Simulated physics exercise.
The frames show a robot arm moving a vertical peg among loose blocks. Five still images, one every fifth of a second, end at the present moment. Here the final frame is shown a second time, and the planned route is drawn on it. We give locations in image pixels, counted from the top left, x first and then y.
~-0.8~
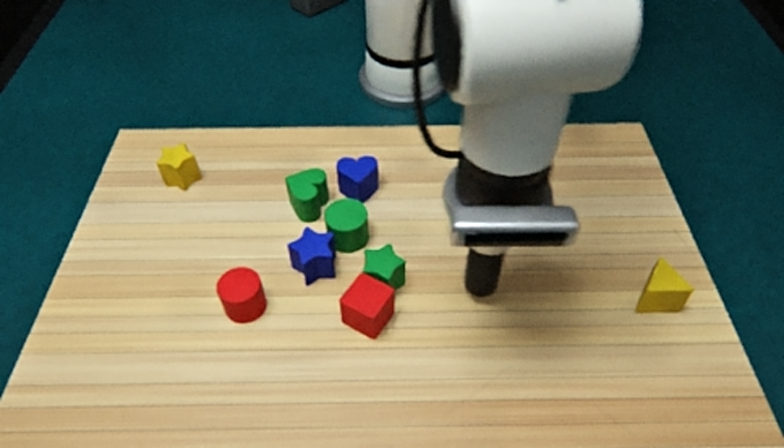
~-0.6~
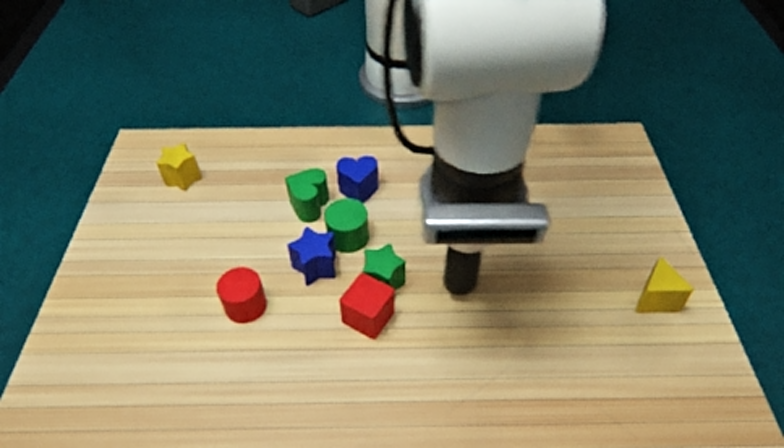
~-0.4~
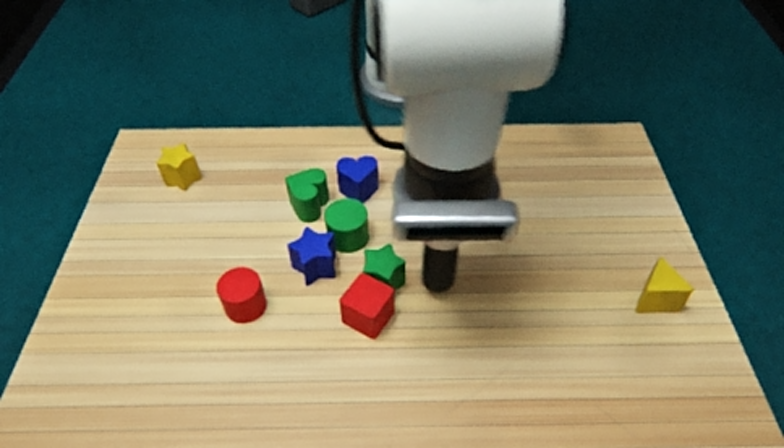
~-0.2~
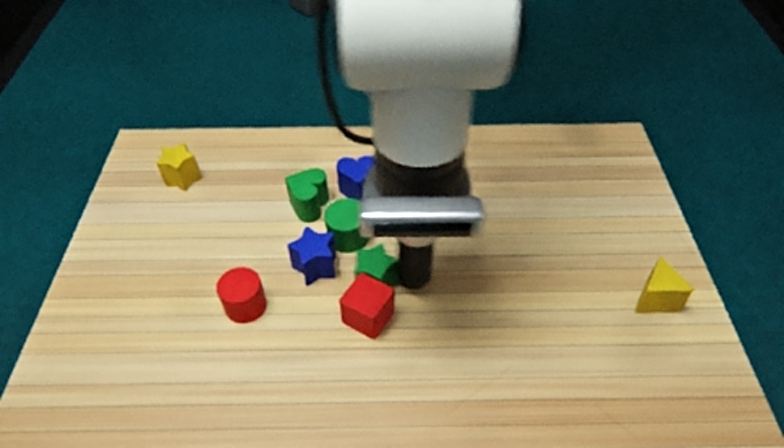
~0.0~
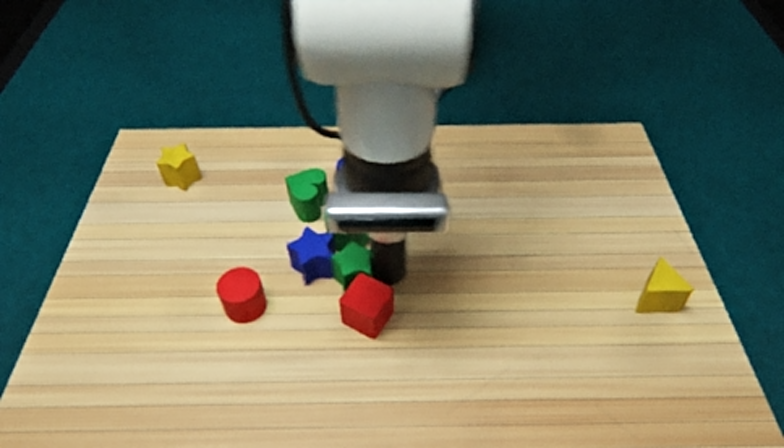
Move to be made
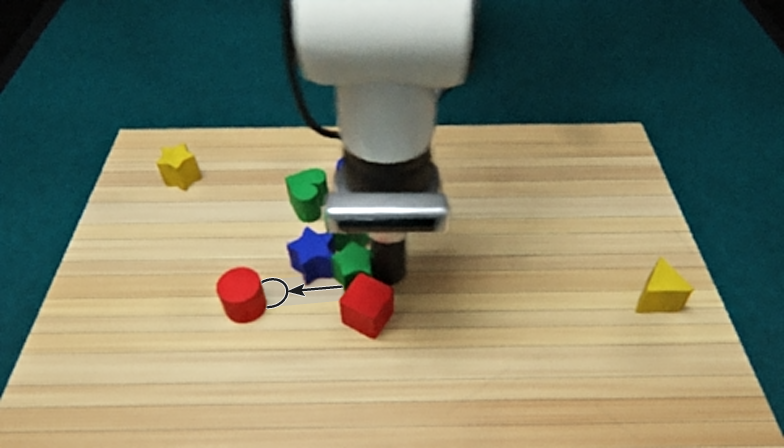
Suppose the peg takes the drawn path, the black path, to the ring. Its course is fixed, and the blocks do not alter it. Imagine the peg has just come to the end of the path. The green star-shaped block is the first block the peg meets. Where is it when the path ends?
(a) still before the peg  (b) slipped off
I'll go with a - still before the peg.
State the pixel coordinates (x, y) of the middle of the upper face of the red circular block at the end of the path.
Answer: (194, 294).
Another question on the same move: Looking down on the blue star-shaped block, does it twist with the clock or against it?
Looking down, my answer is that the blue star-shaped block rotates clockwise.
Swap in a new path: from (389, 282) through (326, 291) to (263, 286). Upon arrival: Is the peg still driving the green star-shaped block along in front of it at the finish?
I expect so.
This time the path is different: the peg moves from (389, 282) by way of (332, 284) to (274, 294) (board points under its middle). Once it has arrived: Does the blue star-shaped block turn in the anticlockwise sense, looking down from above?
I expect not.
Drawn move, from (389, 282) directly to (271, 293).
On the path given first. One third of the way, peg (349, 277); blue star-shaped block (291, 241), turned 40° clockwise; green star-shaped block (314, 264); red four-sided block (361, 297), turned 25° anticlockwise.
Two thirds of the way, peg (308, 280); blue star-shaped block (270, 237), turned 90° clockwise; green star-shaped block (271, 267); red four-sided block (361, 296), turned 25° anticlockwise.
At the end, peg (268, 284); red circular block (194, 294); blue star-shaped block (267, 236), turned 100° clockwise; green star-shaped block (230, 270); red four-sided block (361, 296), turned 25° anticlockwise.
